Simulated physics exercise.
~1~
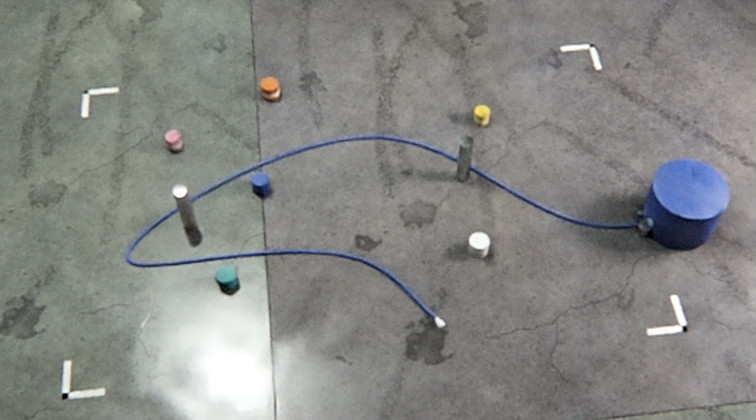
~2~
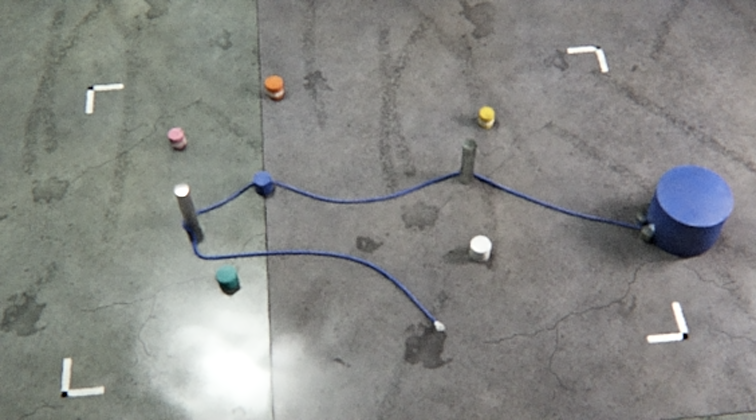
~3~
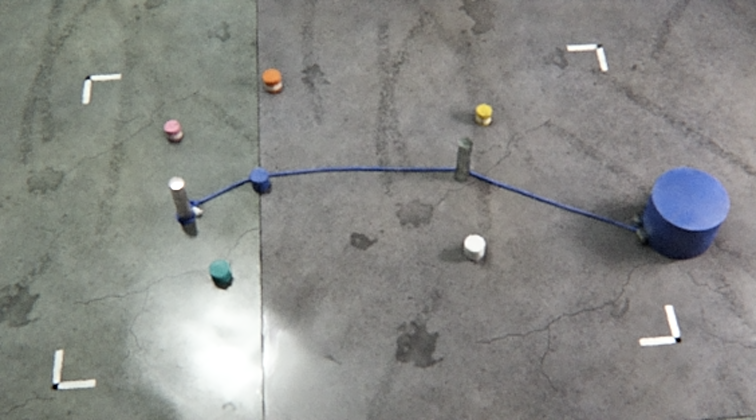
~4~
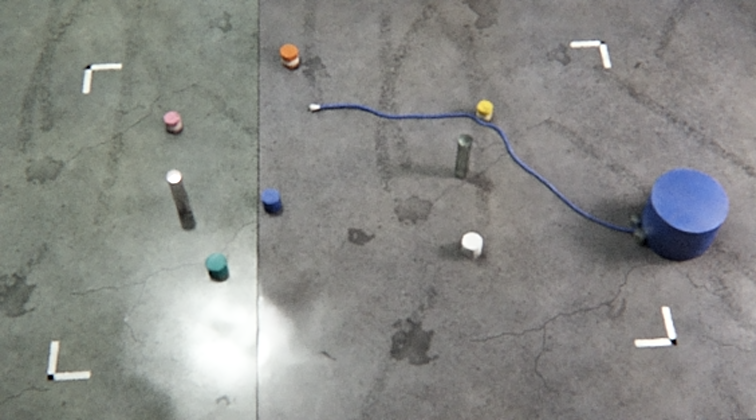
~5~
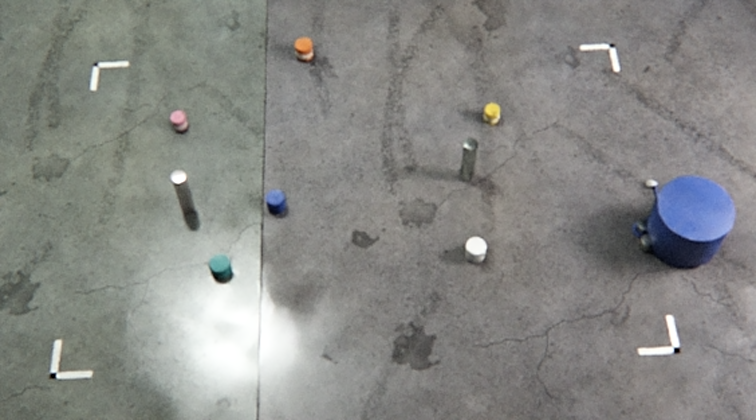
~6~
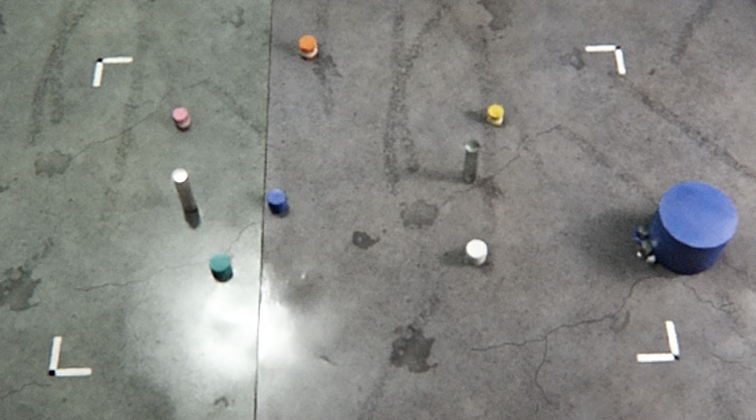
At the start, a long blue lead runs from a big blue drum past two upright posts and loops back across a workshop floor dotted with six small containers. The lead draws in toward the drum, tightening against the left post and the blue tub until its loose end reaches that post. It then comes free and swings up across the floor to bend against the yellow canister, with the blue tub nudged slightly down and the orange canister shifted up and right. The orange canister shifts a little farther as the lead slides away, ending with its tip beside the drum and the other four containers still in place.
